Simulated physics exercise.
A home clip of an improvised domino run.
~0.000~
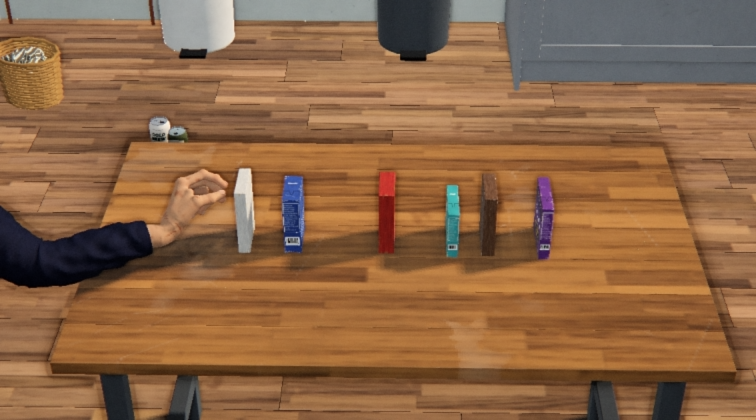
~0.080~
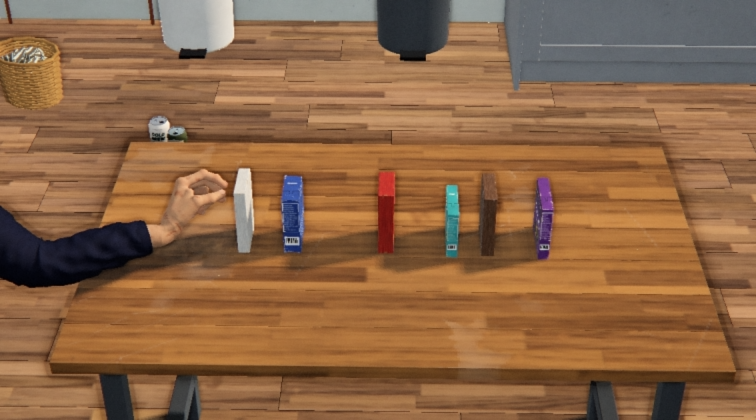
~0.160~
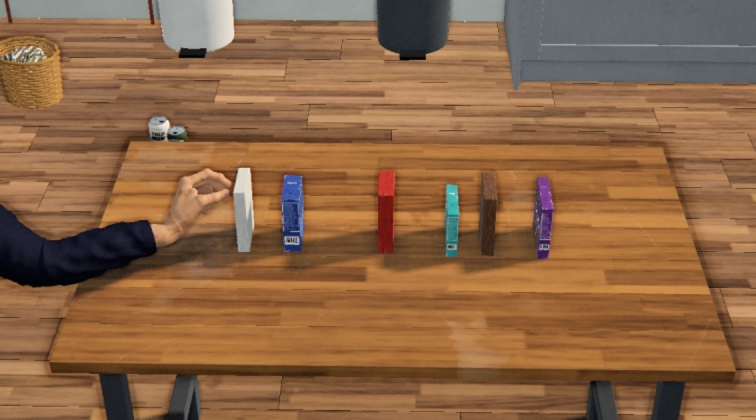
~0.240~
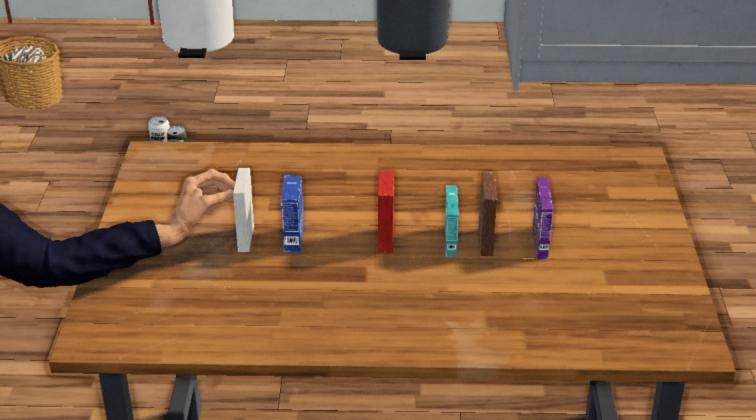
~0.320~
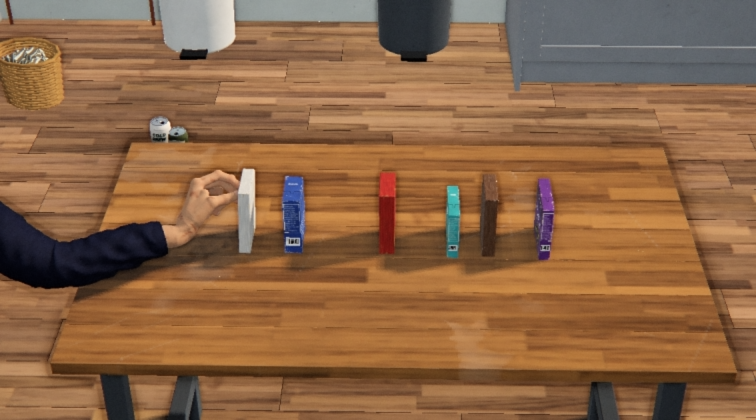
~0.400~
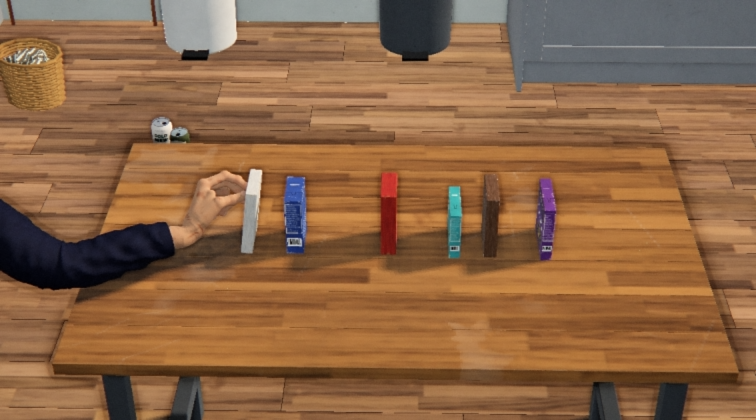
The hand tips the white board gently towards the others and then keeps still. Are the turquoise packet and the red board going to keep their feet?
The turquoise packet keeps standing; the red board keeps standing.
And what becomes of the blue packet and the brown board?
The blue packet topples; the brown board stays upright.
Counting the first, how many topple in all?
2 of them.
After 0.60 s, white board 26° over.
After 0.80 s, white board 70° over; blue packet on its side.
After 0.90 s, white board 72° over; blue packet on its side.
In the end (1.8 s), toppled on the table, blue packet; the other 3 unmoved. At the end, from the last picture's camera, turquoise packet near (455, 222), red board near (389, 214).
